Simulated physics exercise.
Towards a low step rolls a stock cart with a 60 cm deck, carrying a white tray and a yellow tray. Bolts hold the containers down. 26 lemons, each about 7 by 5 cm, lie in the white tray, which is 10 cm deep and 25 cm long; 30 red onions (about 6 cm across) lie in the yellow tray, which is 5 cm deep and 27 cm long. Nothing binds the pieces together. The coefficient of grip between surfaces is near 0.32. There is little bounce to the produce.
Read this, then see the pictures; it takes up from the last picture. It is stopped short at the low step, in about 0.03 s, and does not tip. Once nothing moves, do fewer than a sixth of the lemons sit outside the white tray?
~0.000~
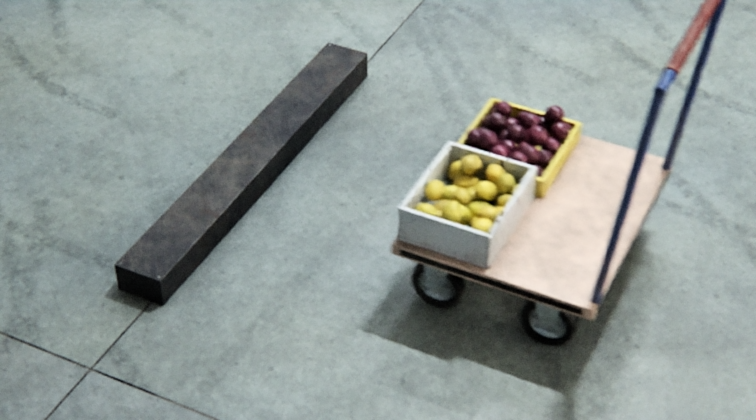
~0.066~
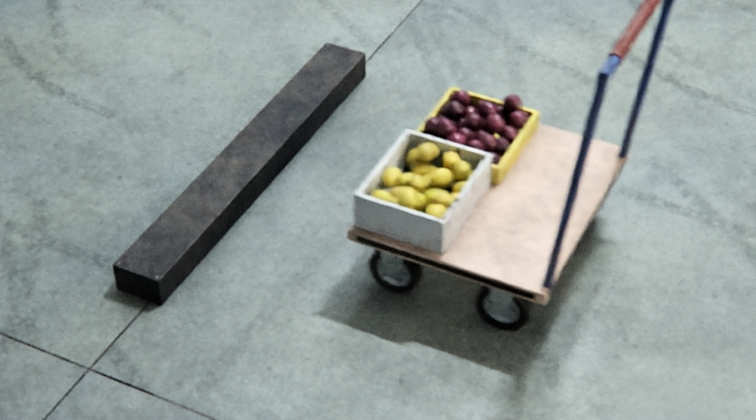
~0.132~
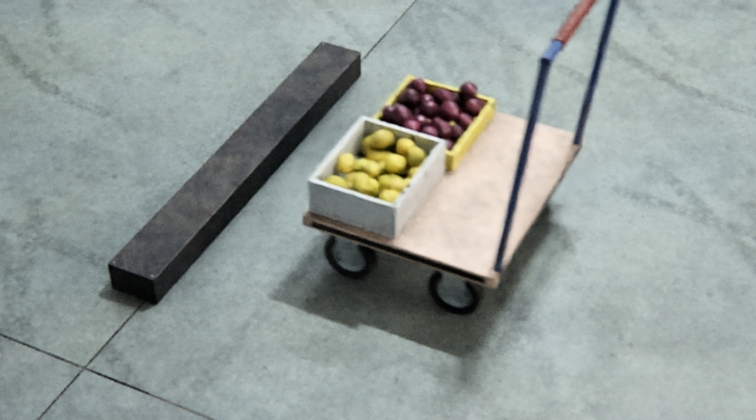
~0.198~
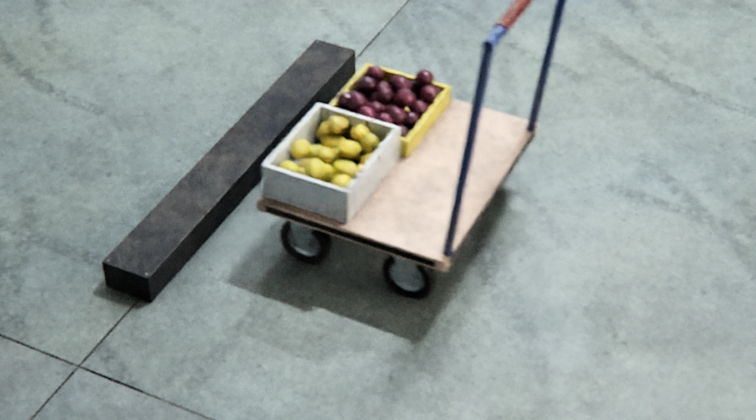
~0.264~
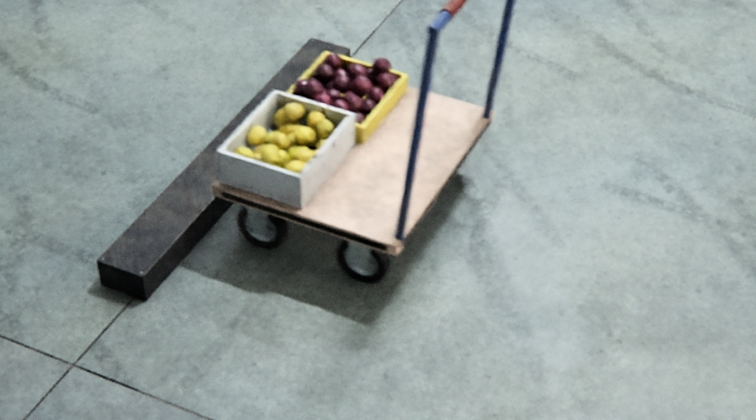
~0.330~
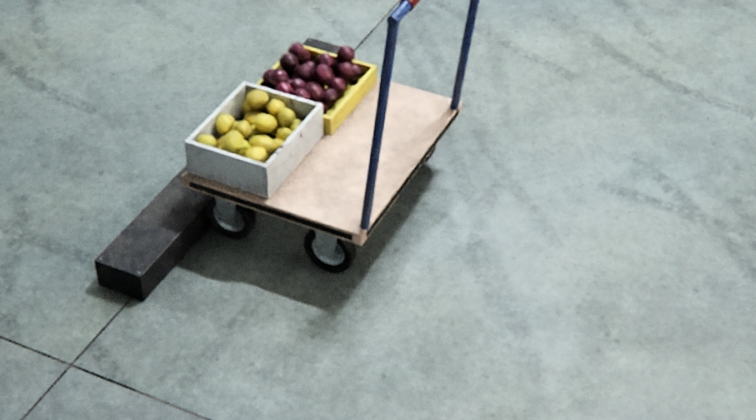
Yes, fewer than a sixth are out.
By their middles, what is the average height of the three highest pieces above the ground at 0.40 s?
Roughly 38 centimetres.
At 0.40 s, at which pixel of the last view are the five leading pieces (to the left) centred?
Near (262, 62).
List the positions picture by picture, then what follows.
In the first frame (we follow the rim corner now nearest the camera), white tray at (487, 235); yellow tray at (540, 179); 63 cm still to roll; nothing out yet.
The second frame shows white tray at (440, 220); yellow tray at (497, 167); 50 cm still to roll.
The third frame shows white tray at (392, 205); yellow tray at (451, 153); 37 cm still to roll.
The fourth frame shows white tray at (344, 190); yellow tray at (405, 139); 23 cm still to roll.
The fifth frame shows white tray at (297, 175); yellow tray at (360, 126); 10 cm still to roll.
The sixth frame shows white tray at (264, 165); yellow tray at (328, 117); stopped; nothing out yet.
After 0.40 s, 0 of 26 out of the white tray and 2 of 30 out of the yellow tray.
After 0.52 s, 0 of 26 out of the white tray and 7 of 30 out of the yellow tray.
After 0.75 s, 1 of 26 out of the white tray and 10 of 30 out of the yellow tray.
When it is over (at 1.25 s), 1 of 26 out of the white tray and 10 of 30 out of the yellow tray. Asked share, 1 of 26, 4 per cent.
